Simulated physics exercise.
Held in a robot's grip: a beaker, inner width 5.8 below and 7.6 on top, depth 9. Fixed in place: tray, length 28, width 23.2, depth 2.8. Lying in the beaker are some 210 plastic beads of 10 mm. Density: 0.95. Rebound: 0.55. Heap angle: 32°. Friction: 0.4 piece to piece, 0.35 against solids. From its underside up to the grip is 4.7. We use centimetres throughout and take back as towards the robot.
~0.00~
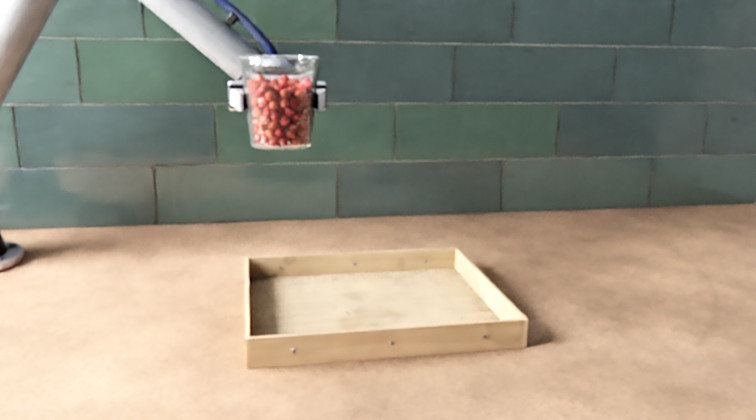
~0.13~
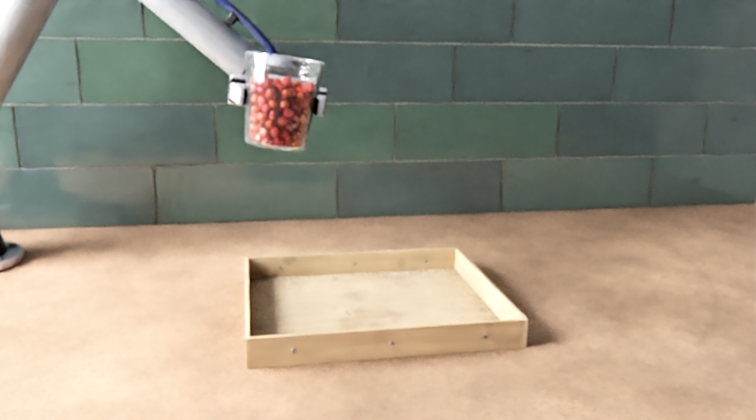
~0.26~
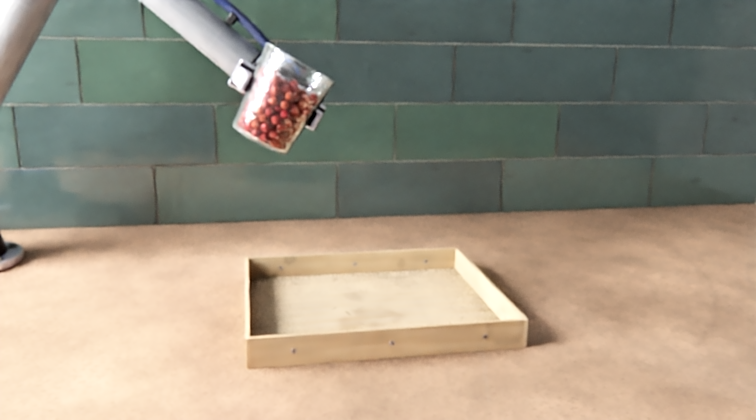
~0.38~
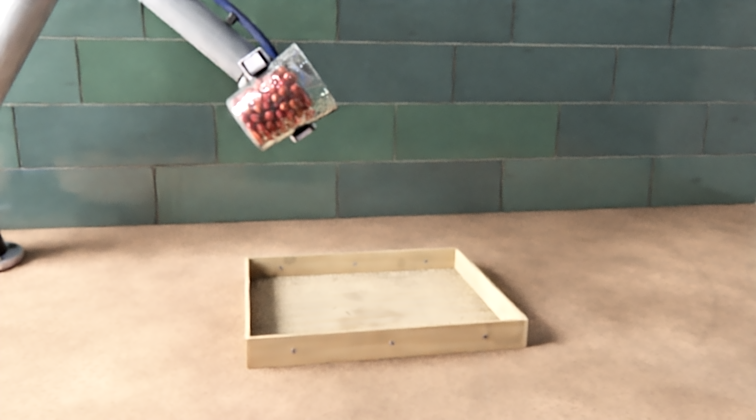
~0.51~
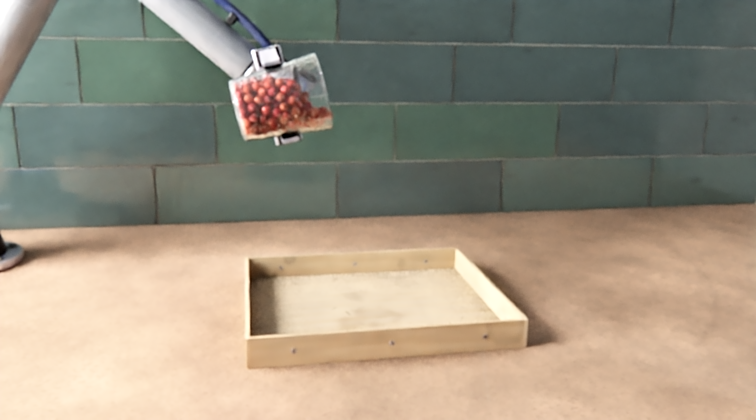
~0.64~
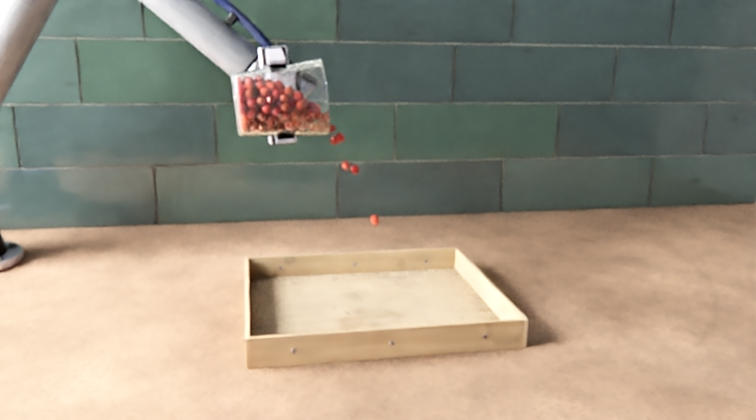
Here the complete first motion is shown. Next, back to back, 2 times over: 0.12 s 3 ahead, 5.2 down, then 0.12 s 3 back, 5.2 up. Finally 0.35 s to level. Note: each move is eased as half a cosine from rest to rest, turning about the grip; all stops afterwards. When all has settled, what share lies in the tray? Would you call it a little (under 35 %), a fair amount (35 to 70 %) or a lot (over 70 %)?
I would call it a fair amount, 35 to 70 %.
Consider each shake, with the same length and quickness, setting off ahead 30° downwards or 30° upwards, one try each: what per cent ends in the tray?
Near 75 and 90 percent respectively.
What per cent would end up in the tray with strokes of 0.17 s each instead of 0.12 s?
It would come to around 45 %.
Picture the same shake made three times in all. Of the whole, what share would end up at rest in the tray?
In that case it would be near 60 percent.
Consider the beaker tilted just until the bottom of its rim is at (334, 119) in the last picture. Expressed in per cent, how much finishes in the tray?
That comes to some 15 percent.
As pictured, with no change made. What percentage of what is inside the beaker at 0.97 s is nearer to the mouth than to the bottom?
Estimate: Around 35 %.
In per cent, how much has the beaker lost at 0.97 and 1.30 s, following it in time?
First it's 25 percent, and after that 50 percent.
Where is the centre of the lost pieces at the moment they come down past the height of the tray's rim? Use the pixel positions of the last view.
Around (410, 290).
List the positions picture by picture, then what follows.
The first frame shows beaker middle at (281, 103), level; upper third of the load around (280, 92), from x 250 to 310, top at y 80; 209 in the beaker.
The second frame shows beaker middle at (280, 103), tilted 8° forward; upper third of the load around (280, 93), from x 255 to 310, top at y 80.
The third frame shows beaker middle at (280, 103), tilted 29° forward; upper third of the load around (274, 92), from x 245 to 310, top at y 75.
The fourth frame shows beaker middle at (279, 102), tilted 56° forward; upper third of the load around (275, 91), from x 235 to 310, top at y 70.
The fifth frame shows beaker middle at (279, 102), tilted 77° forward; upper third of the load around (268, 93), from x 240 to 330, top at y 80.
The sixth frame shows beaker middle at (279, 101), tilted 85° forward; upper third of the load around (262, 93), from x 240 to 375, top at y 80; 204 in the beaker, 5 in flight or on a rim.
After 0.97 s, tilted 85° forward, highest piece 23 above the table; 156 in the beaker, 30 in the tray, 23 in flight or on a rim.
After 1.30 s, tilted 39° forward, highest piece 26 above the table; 100 in the beaker, 91 in the tray, 6 on the table or floor, 12 in flight or on a rim.
After 1.67 s, level, highest piece 25 above the table; 103 in the tray, 99 in the beaker, 6 on the table or floor, 1 in flight or on a rim.
After 2.72 s, level, highest piece 25 above the table; 104 in the tray, 99 in the beaker, 6 on the table or floor.
At rest, 104 in the tray, 99 in the beaker, 6 on the table or floor. That is 50 % in the tray.
